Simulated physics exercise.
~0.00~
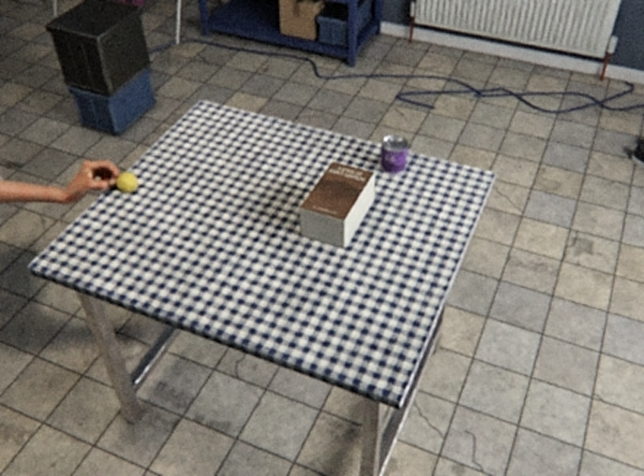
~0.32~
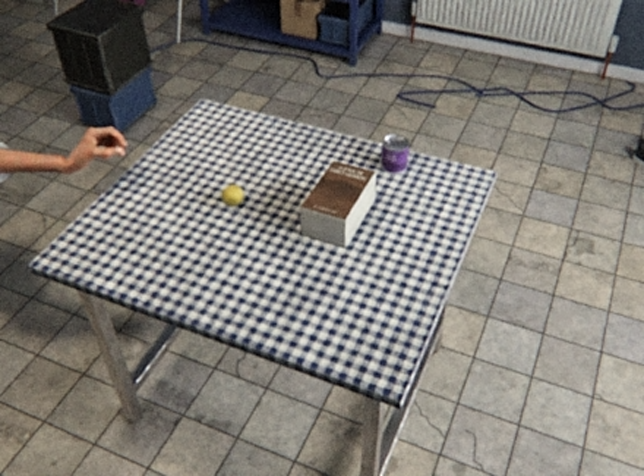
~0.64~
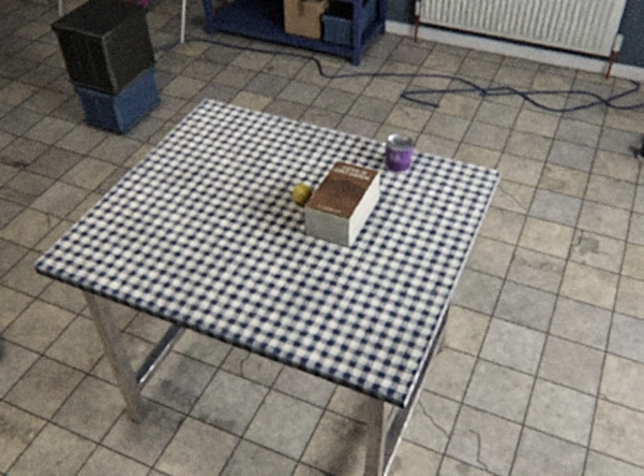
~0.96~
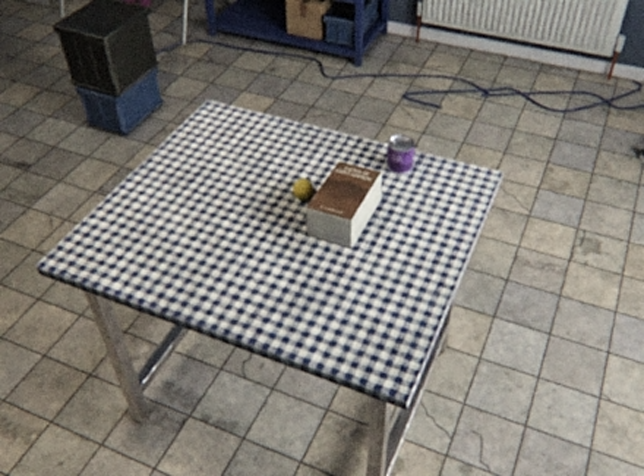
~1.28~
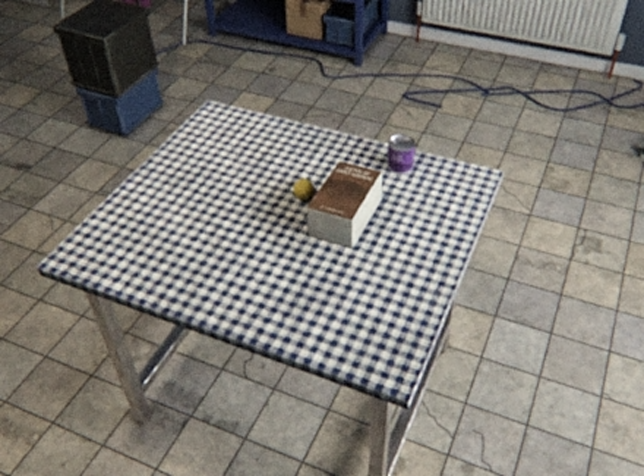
A yellow lemon rolling right from a hand across a checked tabletop, stopping beside a brown book near a purple tin.
